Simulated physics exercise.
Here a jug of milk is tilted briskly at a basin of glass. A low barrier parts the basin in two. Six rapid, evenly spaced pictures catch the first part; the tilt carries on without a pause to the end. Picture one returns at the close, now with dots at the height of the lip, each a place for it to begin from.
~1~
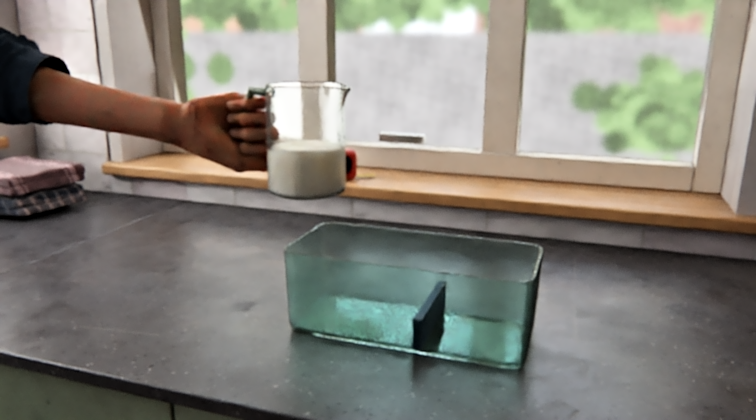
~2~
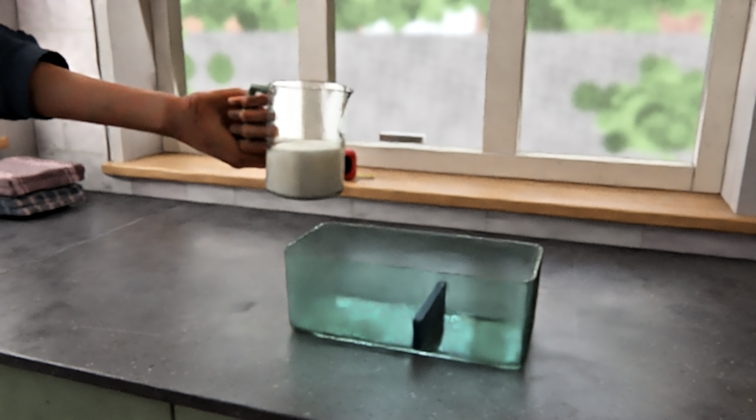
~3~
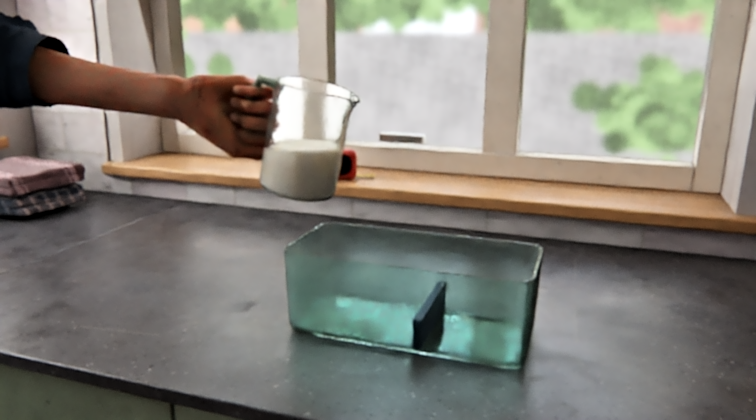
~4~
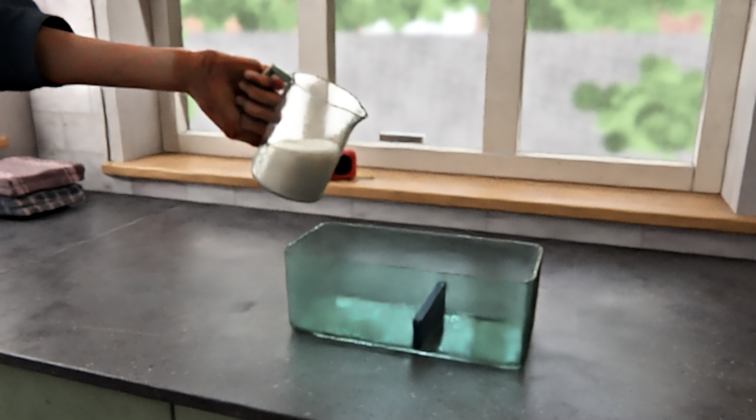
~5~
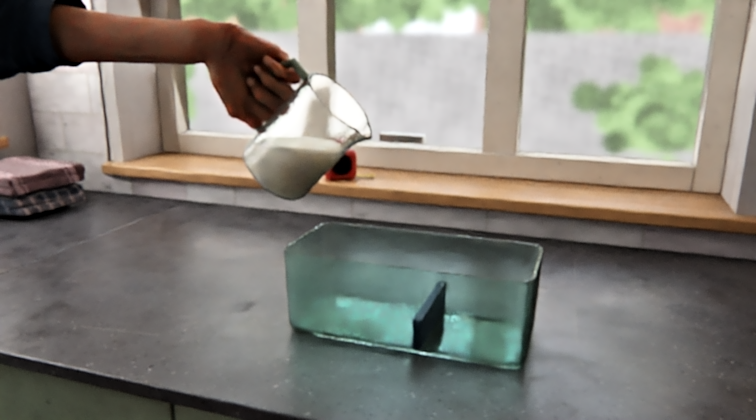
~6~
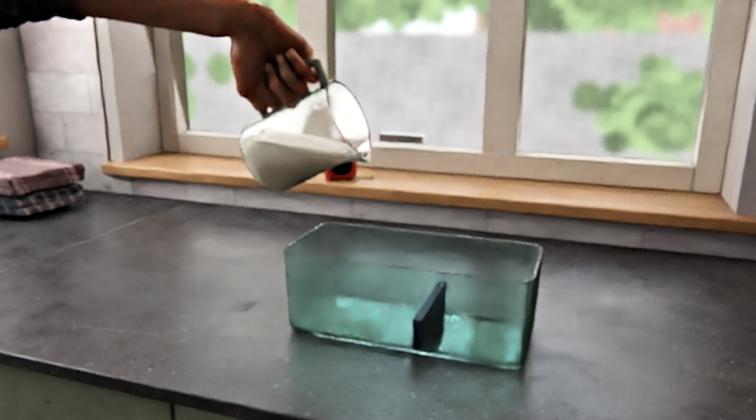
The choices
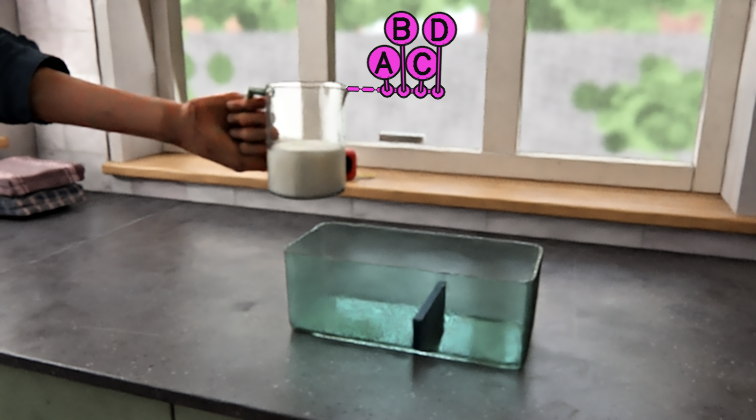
The clip opens on a hand holding an upright glass jug of milk above a greenish glass basin with a low dark divider, on a dark counter by a window. The hand tilts the jug to the right, slightly at first, then steeply, and the milk slides toward the lip, still inside the jug.
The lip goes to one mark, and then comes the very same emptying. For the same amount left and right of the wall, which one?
Choose A.
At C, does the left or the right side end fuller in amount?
The right side.
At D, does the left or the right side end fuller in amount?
The right one.
In magenta, A at (387, 90); B at (403, 90); C at (420, 91); D at (437, 91).
Choosing A, about 44 % ends left of the wall and 55 % right of it.
Choosing B, about 12 % ends left of the wall and 86 % right of it.
Choosing C, about 7 % ends left of the wall and 91 % right of it.
Choosing D, about 10 % ends left of the wall and 87 % right of it; 3 % is lost outside.
